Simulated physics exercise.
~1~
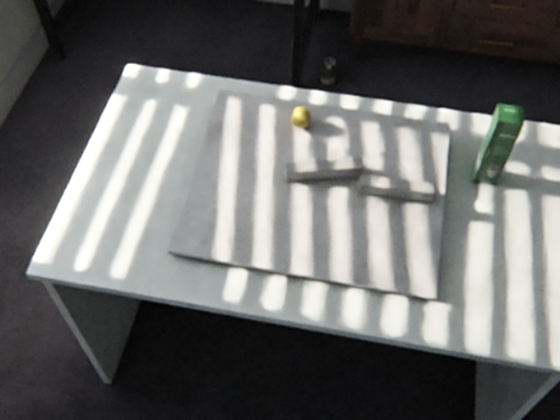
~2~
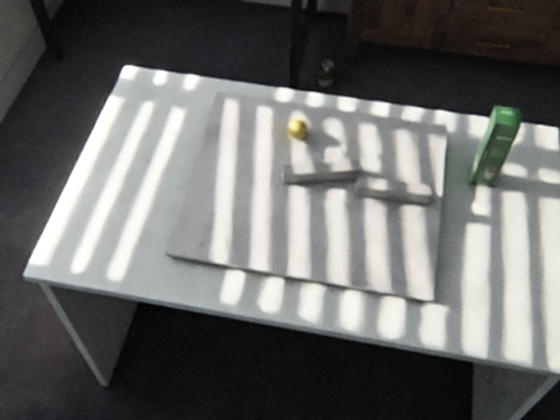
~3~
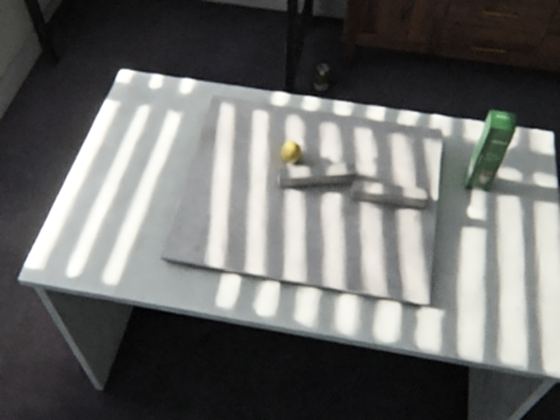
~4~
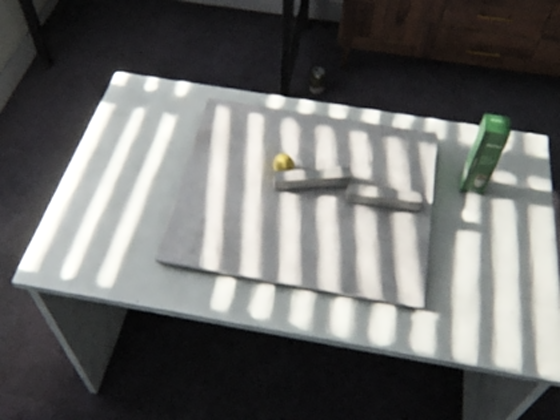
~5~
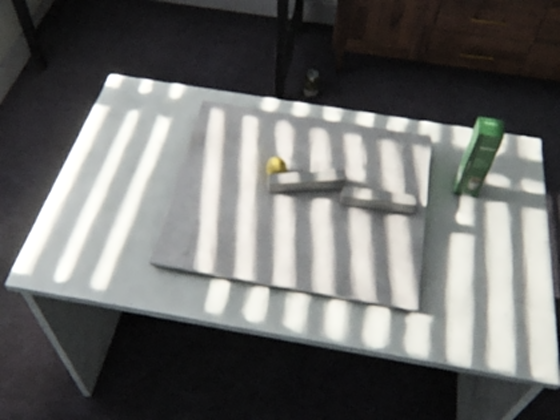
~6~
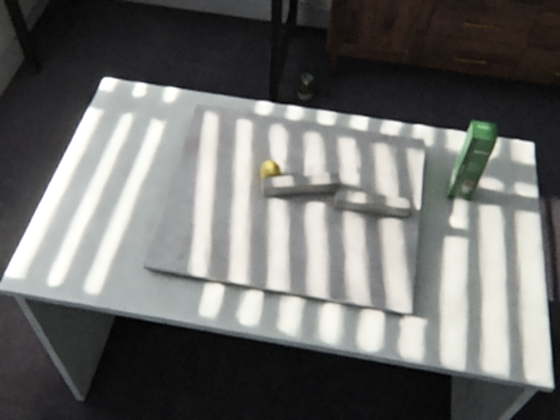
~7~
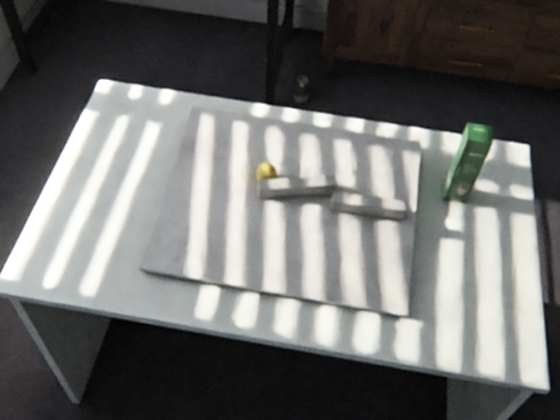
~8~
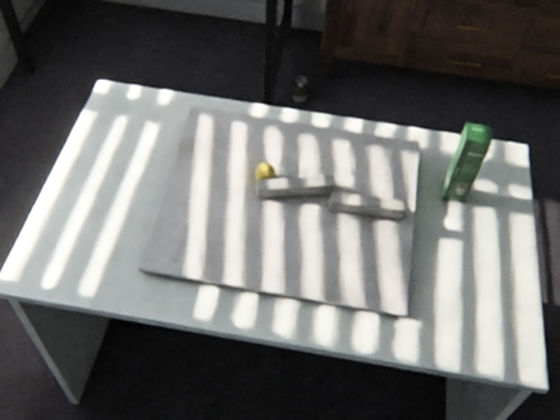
A small yellow lemon sits near the top of a grey, skewed board on a pale table, just above two grey blocks fixed end to end at a slight slant. Bars of sunlight stripe the tabletop, and a green carton stands upright toward the right. As the view drifts slightly right, the lemon moves a short way down the board toward the blocks. It reaches the left end of the nearer block and goes no further. At the end it rests there against the block, still on the board, with the carton standing where it was.
